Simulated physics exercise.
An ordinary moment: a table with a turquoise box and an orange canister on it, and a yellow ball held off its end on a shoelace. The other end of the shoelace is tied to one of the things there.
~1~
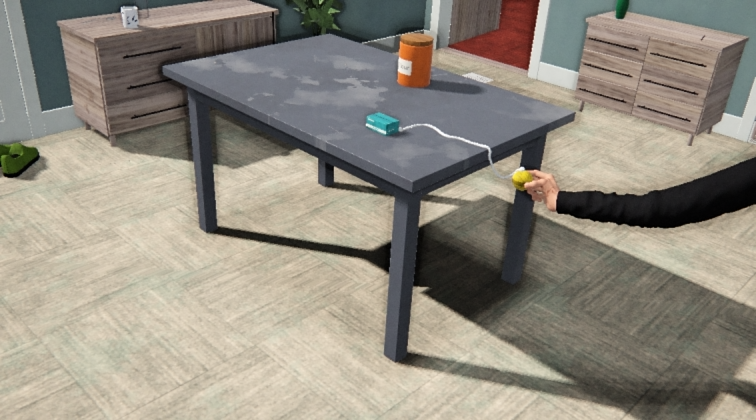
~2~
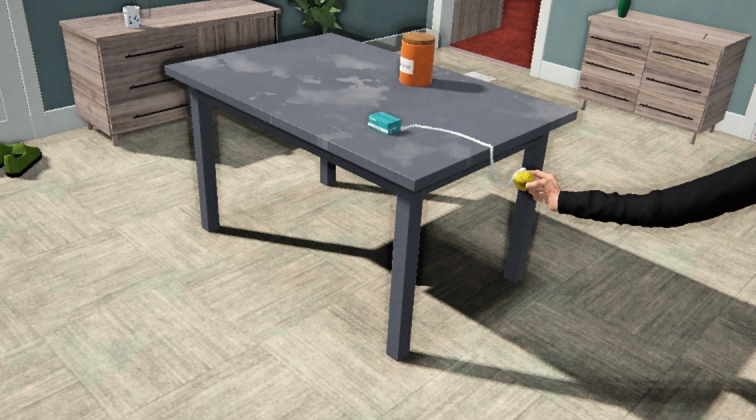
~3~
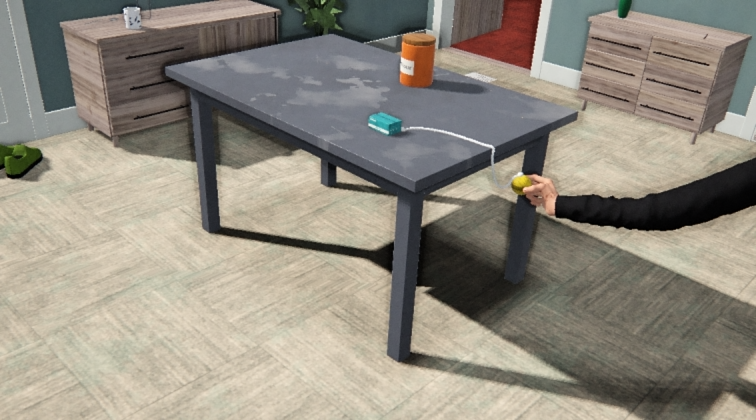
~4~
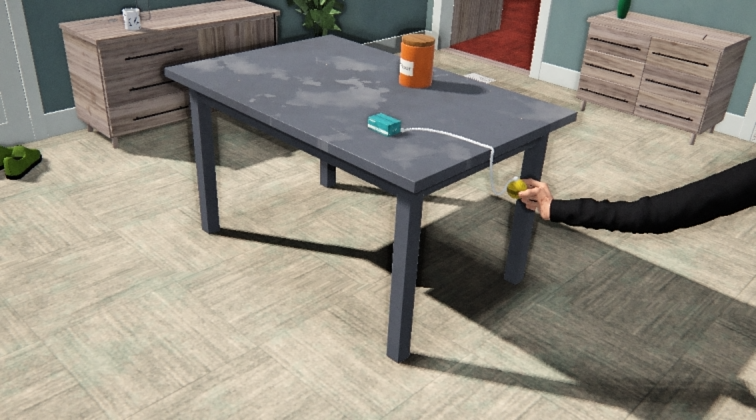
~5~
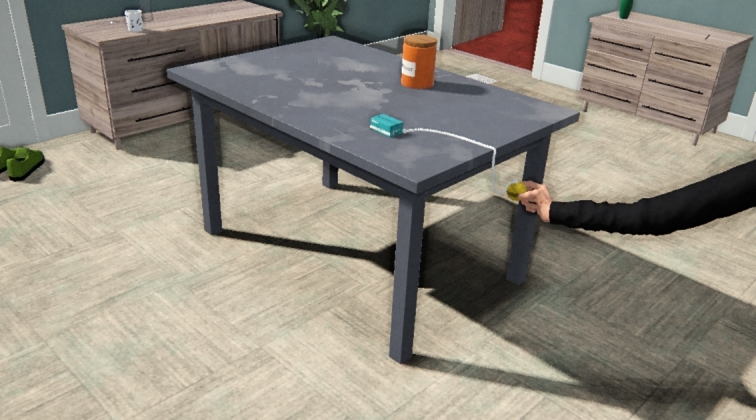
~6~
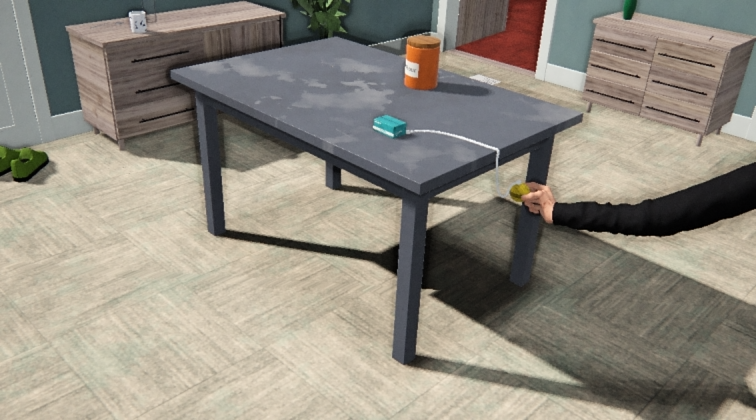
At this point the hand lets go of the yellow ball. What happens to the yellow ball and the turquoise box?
The yellow ball goes all the way down; the turquoise box is yanked off.
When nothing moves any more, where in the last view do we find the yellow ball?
About (450, 366).
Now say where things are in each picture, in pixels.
In the first picture, yellow ball (523, 180); orange canister (417, 37); turquoise box (383, 118).
In the second picture, yellow ball (524, 180).
In the third picture, yellow ball (521, 185).
In the fourth picture, yellow ball (517, 189); shoelace through (442, 133) (481, 145).
In the fifth picture, yellow ball (516, 191); shoelace through (444, 133) (483, 145).
In the sixth picture, yellow ball (520, 192); orange canister (424, 40); turquoise box (390, 121); shoelace tied to the box, with little slack.
Then, 0.44 s past the final frame, ball in the air near (481, 310); canister still; box tugged along near (489, 139).
Then, 0.74 s past the final frame, ball on the floor near (440, 343); canister still; box down on the floor.
When it is over, ball on the floor near (450, 366); canister still; box down on the floor. The yellow ball drops all the way and the turquoise box is dragged off.
